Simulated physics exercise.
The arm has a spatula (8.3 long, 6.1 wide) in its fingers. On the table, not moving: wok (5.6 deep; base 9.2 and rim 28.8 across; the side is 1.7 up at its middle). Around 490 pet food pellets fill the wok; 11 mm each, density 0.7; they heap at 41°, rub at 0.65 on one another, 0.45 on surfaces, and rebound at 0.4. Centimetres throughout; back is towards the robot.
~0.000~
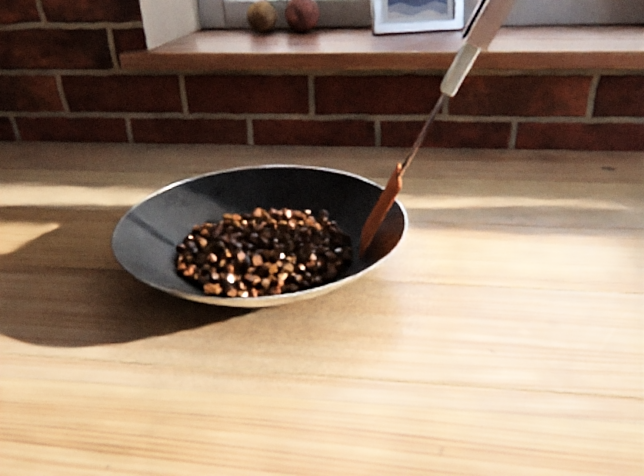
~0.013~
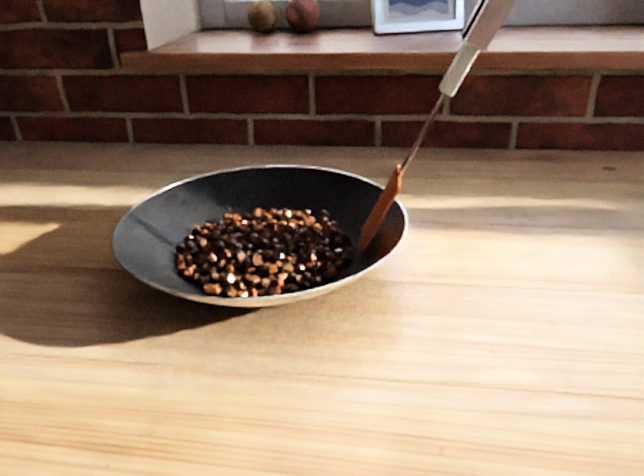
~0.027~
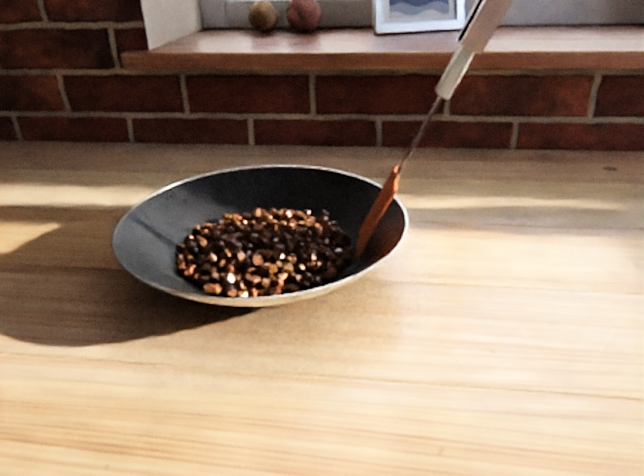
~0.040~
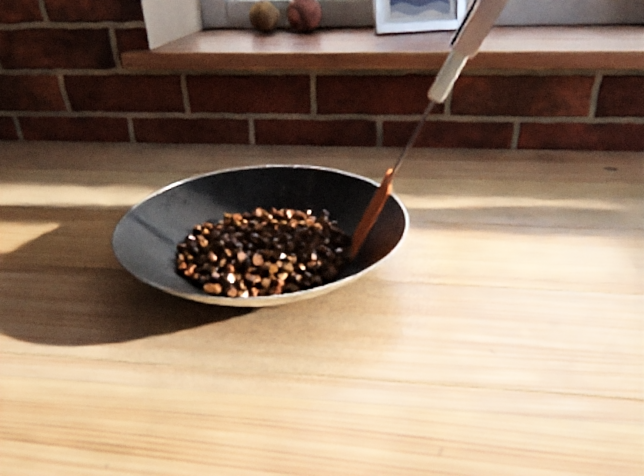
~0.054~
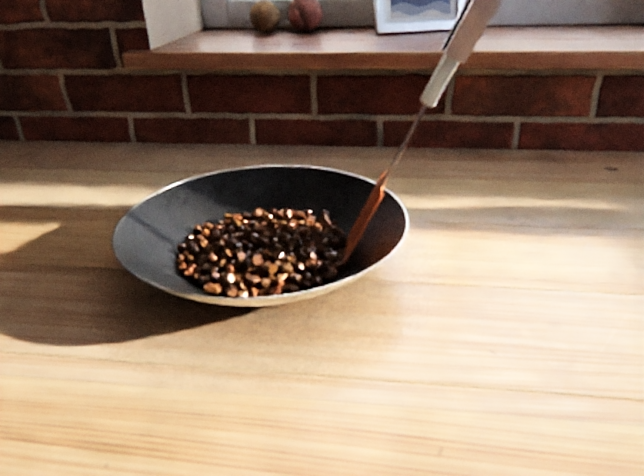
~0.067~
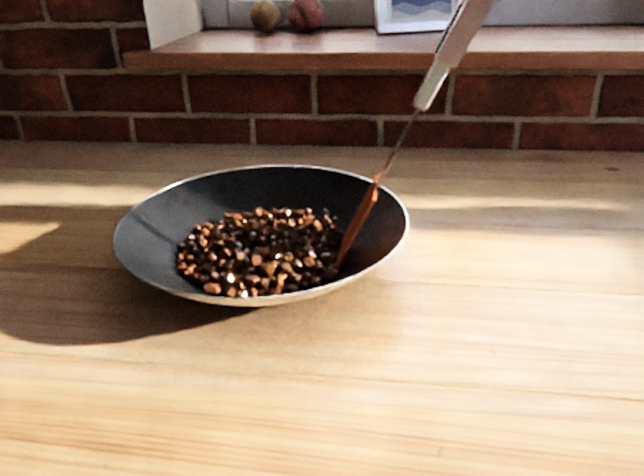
A reddish-brown spatula with a pale handle reaches in from the upper right over a light wooden table, seen from slightly above, with a red brick wall and a window ledge behind. A dark, shallow wok sits left of centre, holding a heap of brown, tan and black pellets. The spatula shifts slightly leftward inside the wok's right side toward the pellets, which barely change, while the wok stays still.
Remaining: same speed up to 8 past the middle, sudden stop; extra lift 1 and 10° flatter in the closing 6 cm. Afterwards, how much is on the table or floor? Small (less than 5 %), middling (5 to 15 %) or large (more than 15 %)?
Share on the table or floor: Middling (5 to 15 %).
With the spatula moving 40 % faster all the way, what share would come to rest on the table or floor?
It would be near 15 per cent.
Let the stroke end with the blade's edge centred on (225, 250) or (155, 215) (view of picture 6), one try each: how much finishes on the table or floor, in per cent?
About 0 and 30 per cent.
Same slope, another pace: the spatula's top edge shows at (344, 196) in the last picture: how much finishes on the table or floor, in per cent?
Some 30 per cent.
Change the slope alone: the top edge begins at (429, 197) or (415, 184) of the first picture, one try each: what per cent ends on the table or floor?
Some 5 and 5 per cent.
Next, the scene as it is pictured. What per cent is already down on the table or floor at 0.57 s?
Some 8 per cent.
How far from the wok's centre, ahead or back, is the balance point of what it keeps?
Some 5.0 cm ahead.
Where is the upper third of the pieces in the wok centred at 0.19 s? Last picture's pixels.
At about (207, 237).
By 0.19 s, sloping 65°, highest piece 5 above the table; 487 in the wok.
By 0.31 s, sloping 62°, highest piece 7 above the table; 487 in the wok.
By 0.57 s, sloping 55°, highest piece 7 above the table; 447 in the wok, 39 on the table or floor, 1 on the blade or in flight.
By 1.62 s, sloping 55°, highest piece 7 above the table; 446 in the wok, 41 on the table or floor.
Final count, 446 in the wok, 41 on the table or floor. That is 8 % on the table or floor.
